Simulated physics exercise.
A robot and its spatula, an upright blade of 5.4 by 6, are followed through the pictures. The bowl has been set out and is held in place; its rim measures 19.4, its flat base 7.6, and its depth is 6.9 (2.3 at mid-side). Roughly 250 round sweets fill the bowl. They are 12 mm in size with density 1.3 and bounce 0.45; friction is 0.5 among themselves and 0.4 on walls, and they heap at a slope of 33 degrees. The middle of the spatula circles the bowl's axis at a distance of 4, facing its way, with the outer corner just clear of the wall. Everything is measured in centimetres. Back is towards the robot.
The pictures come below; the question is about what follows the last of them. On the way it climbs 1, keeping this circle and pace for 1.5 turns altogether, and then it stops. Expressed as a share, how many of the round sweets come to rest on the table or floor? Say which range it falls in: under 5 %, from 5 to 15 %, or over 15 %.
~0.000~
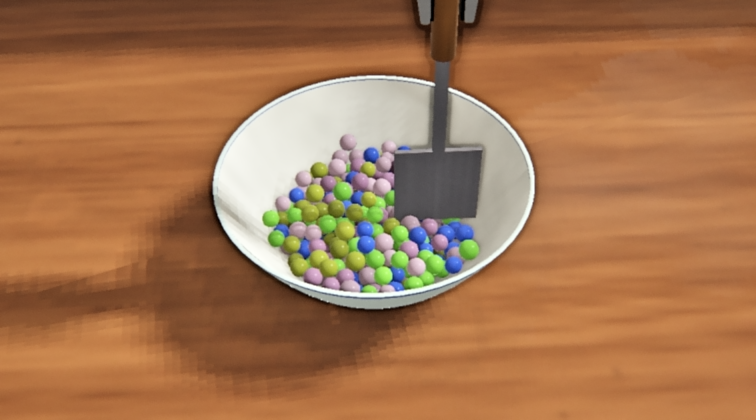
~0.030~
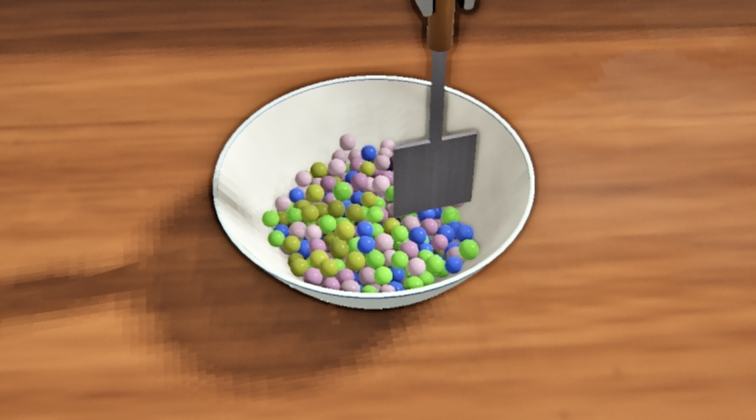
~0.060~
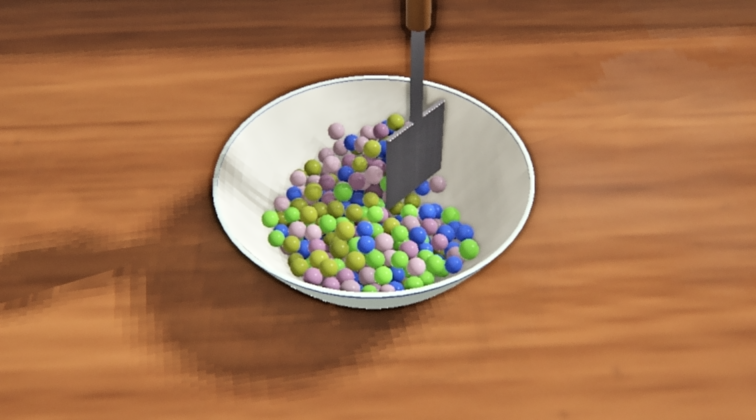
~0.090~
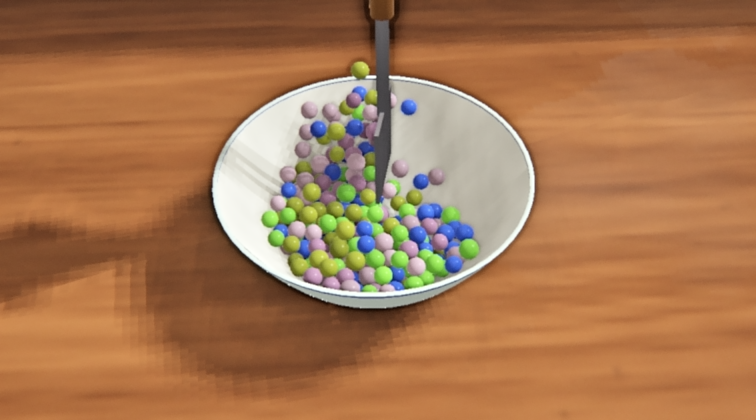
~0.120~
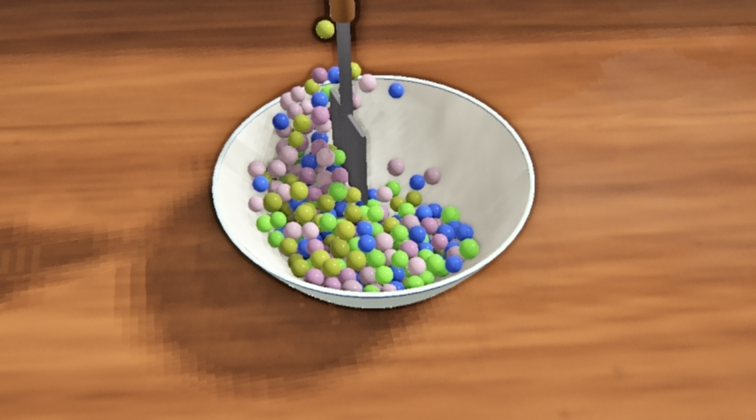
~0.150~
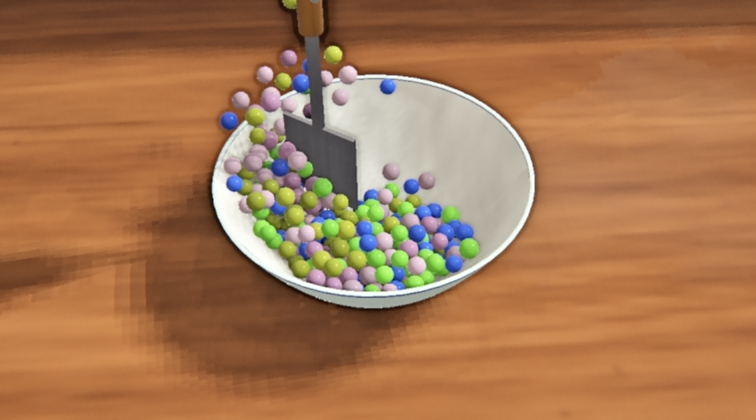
It falls over 15 %.
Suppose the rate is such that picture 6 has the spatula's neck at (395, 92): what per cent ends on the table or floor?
Some 0 per cent.
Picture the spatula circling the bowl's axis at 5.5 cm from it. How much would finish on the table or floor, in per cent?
Then about 0 per cent.
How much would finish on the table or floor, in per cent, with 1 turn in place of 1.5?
Roughly 25 per cent.
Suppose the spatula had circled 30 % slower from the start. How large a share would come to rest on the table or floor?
10 %.
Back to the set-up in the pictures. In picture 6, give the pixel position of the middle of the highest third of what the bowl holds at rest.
(374, 201).
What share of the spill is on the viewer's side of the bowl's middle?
My reading is roughly 60 per cent.
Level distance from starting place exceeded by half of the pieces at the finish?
Around 9 centimetres.
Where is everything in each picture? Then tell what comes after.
The first frame shows spatula neck at (439, 131), 0° round; upper third of the load around (359, 216), from x 270 to 470, top at y 145; 248 in the bowl.
The second frame shows spatula neck at (436, 121), 13° round; upper third of the load around (359, 216), from x 270 to 470, top at y 140.
The third frame shows spatula neck at (416, 101), 45° round; upper third of the load around (365, 192), from x 270 to 470, top at y 125.
The fourth frame shows spatula neck at (383, 90), 78° round; upper third of the load around (346, 182), from x 270 to 470, top at y 70.
The fifth frame shows spatula neck at (346, 92), 112° round; upper third of the load around (316, 169), from x 255 to 470, top at y 30; 247 in the bowl, 1 in flight or on the tool.
The sixth frame shows spatula neck at (317, 107), 145° round; upper third of the load around (287, 172), from x 230 to 470, top at y 0; 244 in the bowl, 4 in flight or on the tool.
By 0.28 s, 294° round, highest piece 11 above the table; 197 in the bowl, 9 on the table or floor, 42 in flight or on the tool.
By 0.42 s, 83° round, highest piece 10 above the table; 169 in the bowl, 54 on the table or floor, 25 in flight or on the tool.
By 0.68 s, 180° round, highest piece 6 above the table; 163 in the bowl, 85 on the table or floor.
By 1.38 s, 180° round, highest piece 4 above the table; 163 in the bowl, 85 on the table or floor.
Final count, 163 in the bowl, 85 on the table or floor. That is 34 % on the table or floor.
